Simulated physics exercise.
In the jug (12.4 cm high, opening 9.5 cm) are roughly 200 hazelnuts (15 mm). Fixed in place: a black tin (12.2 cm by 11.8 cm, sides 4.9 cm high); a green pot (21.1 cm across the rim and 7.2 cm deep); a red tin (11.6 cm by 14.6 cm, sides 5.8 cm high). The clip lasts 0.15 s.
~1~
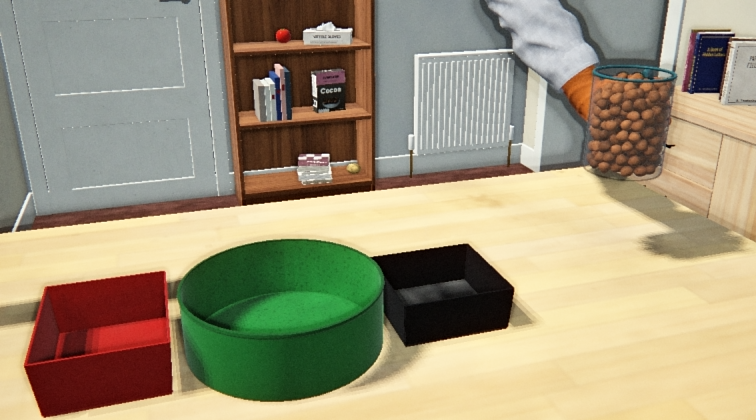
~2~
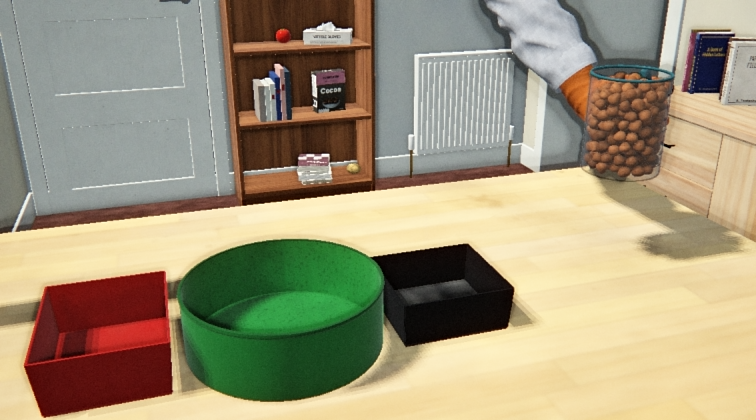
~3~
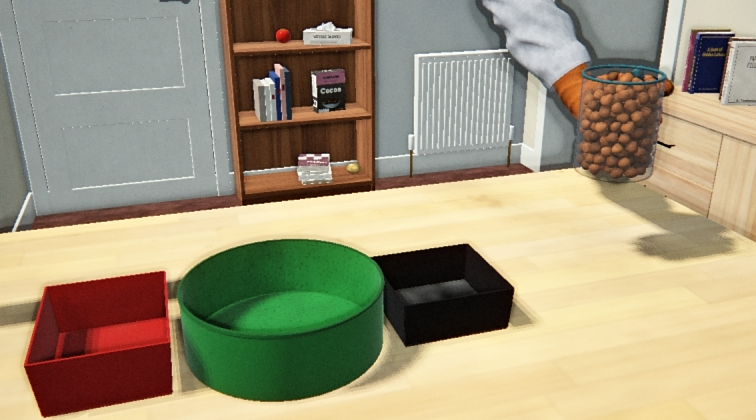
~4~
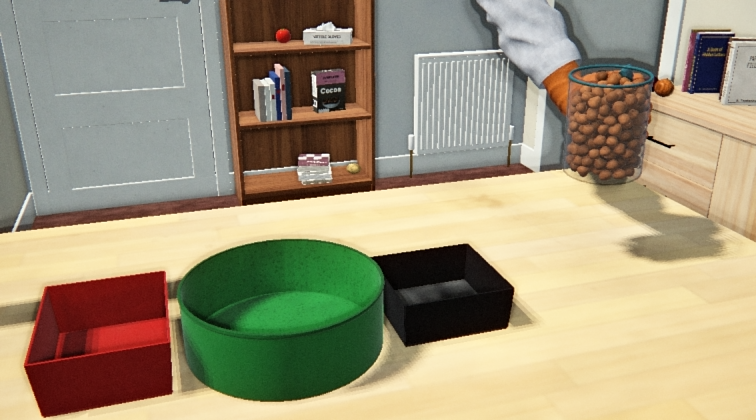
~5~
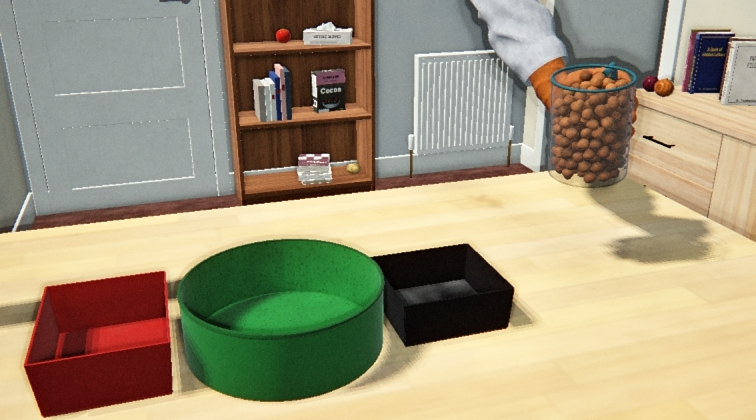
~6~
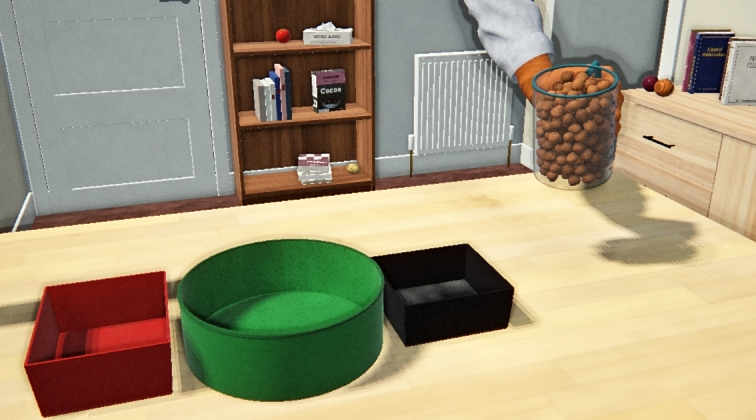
At the start, a gloved hand holds a clear jug full of brown nuts upright above the right side of a table, with red, green and black containers standing to the left. The hand then moves the jug a short way left and slightly down, tilting it a little toward the left.
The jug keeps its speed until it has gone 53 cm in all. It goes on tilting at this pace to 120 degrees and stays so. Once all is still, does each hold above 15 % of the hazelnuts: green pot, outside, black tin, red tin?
Green pot no, outside no, black tin no, red tin yes.
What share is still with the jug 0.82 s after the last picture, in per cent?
About 45 per cent.
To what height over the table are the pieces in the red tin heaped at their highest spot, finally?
Roughly 5.5 cm.
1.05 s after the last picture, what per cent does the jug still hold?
Some 15 per cent of the load.
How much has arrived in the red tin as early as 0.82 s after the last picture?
About 40 per cent by then.
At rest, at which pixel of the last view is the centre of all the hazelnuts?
Near (117, 344).
Then, 0.32 s after the last picture, tilt 53 degrees; jug 100 %; middle of all pieces near (392, 147).
Then, 0.58 s after the last picture, tilt 87 degrees; jug 95 %; middle of all pieces near (217, 167).
Then, 0.82 s after the last picture, tilt 117 degrees; red tin 40 %, jug 45 %, in the air 15 %; middle of all pieces near (153, 258).
Then, 1.05 s after the last picture, tilt 120 degrees; outside 5 %, red tin 70 %, jug 15 %, green pot 5 %, in the air 5 %; middle of all pieces near (126, 319).
In the end, outside 5 %, black tin 0 %, red tin 90 %, jug 0 %, green pot 5 %.
